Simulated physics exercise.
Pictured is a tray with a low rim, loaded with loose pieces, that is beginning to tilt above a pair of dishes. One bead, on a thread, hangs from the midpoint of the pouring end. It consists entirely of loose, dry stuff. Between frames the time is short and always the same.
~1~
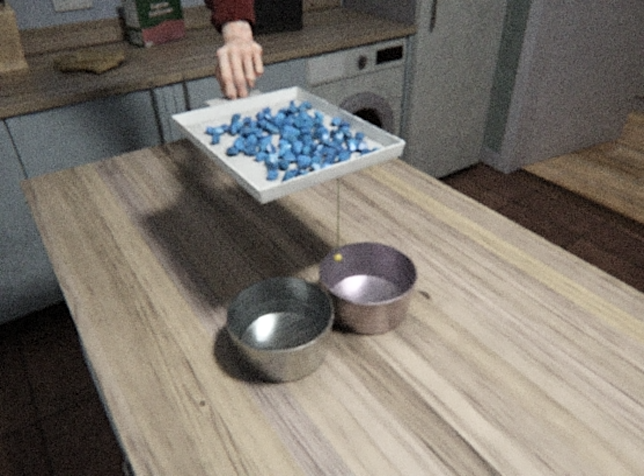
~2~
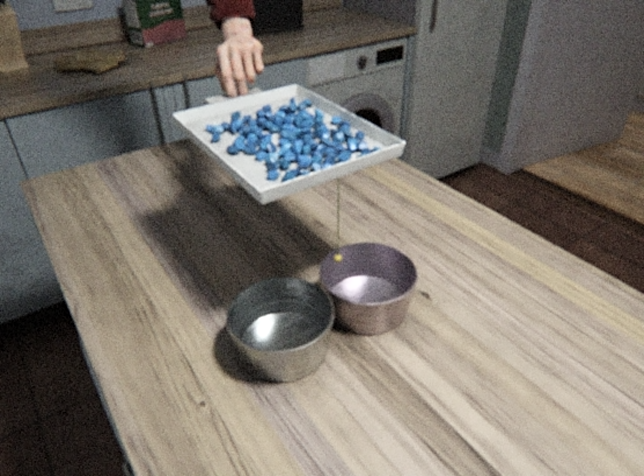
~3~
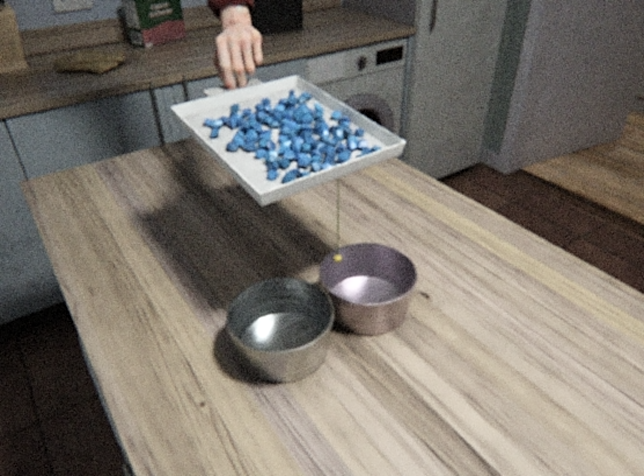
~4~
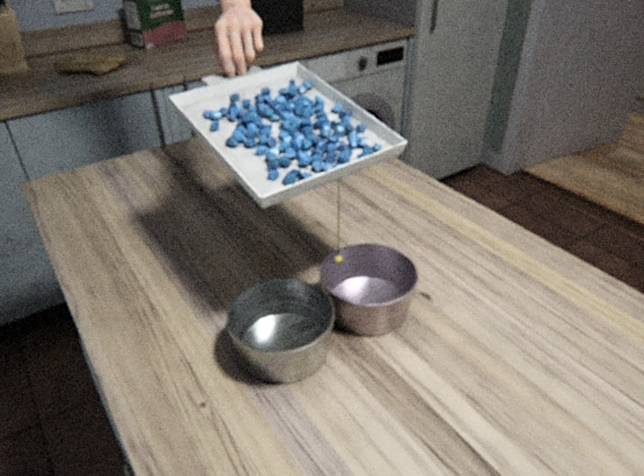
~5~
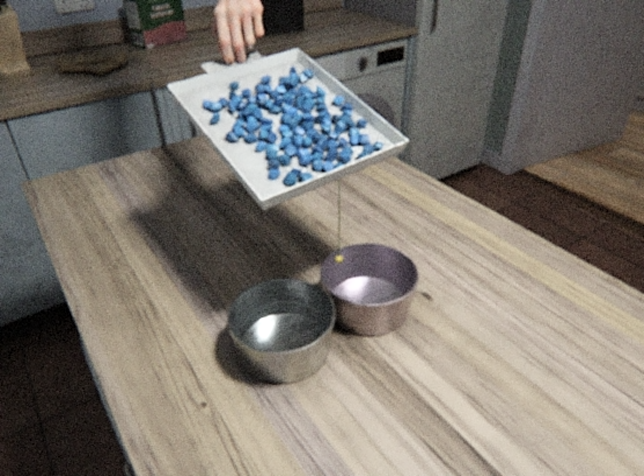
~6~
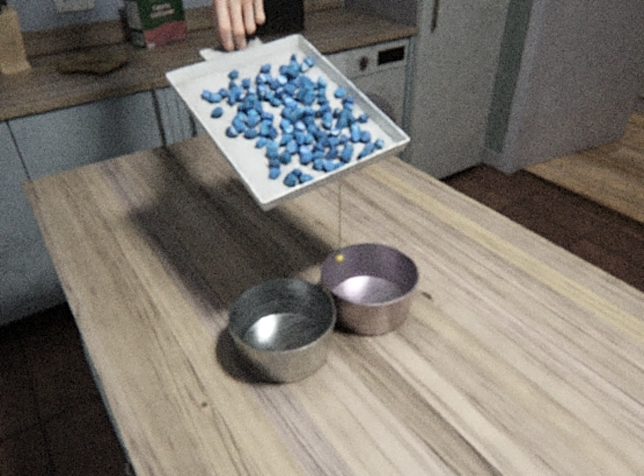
A hand raises the back of a white tray of blue stones above two metal bowls.
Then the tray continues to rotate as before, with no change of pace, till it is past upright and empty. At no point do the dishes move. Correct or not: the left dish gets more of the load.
Correct.
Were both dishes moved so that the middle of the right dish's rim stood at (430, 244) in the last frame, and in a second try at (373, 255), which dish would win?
First place: The leftmost dish. Second place: The leftmost dish.
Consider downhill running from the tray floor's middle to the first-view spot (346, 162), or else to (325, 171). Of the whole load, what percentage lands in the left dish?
For the first aim it is 0 in a hundred, for the second 20 in a hundred.
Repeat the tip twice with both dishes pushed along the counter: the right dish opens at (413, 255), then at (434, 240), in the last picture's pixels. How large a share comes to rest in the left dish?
Trial 1 70%, trial 2 30%.
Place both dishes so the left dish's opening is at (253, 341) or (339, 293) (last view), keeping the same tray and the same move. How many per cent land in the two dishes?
First 80 %, then 60 %.
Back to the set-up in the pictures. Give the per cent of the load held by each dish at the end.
Left about 60, right about 20 in a hundred.
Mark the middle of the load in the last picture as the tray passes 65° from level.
About (309, 165).
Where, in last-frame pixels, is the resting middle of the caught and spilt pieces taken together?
The centre comes to rest close to (305, 339).
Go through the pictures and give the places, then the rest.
In the first frame, corners of the pouring end at (261, 189) and (402, 142), level; middle of the load at (297, 135), aquarium stones; left dish at (309, 358); right dish at (398, 311); bead on its thread at (338, 258).
In the second frame, corners of the pouring end at (261, 189) and (402, 142), level; middle of the load at (297, 134).
In the third frame, corners of the pouring end at (261, 192) and (402, 142), tipped barely, lowest at the left corner; middle of the load at (297, 130).
In the fourth frame, corners of the pouring end at (262, 195) and (404, 141), tipped a little, lowest at the left corner; middle of the load at (297, 125).
In the fifth frame, corners of the pouring end at (263, 198) and (405, 140), tipped a little, lowest at the left corner; middle of the load at (298, 119).
In the sixth frame, corners of the pouring end at (264, 200) and (406, 139), tipped clearly, lowest at the left corner; middle of the load at (299, 113); left dish at (311, 359); right dish at (400, 312).
Soon after the last picture, tray tipped steeply; nearly all on the tray; a small part in the air.
A little later, tray tipped past a quarter turn; about a quarter on the tray; about half in the left dish; a small part in the right dish; a small part outside both; a small part in the air.
Later still, tray tipped past a quarter turn; about two thirds in the left dish; about a quarter in the right dish; about a quarter outside both.
At rest, tray tipped past a quarter turn; about two thirds in the left dish; about a quarter in the right dish; about a quarter outside both.
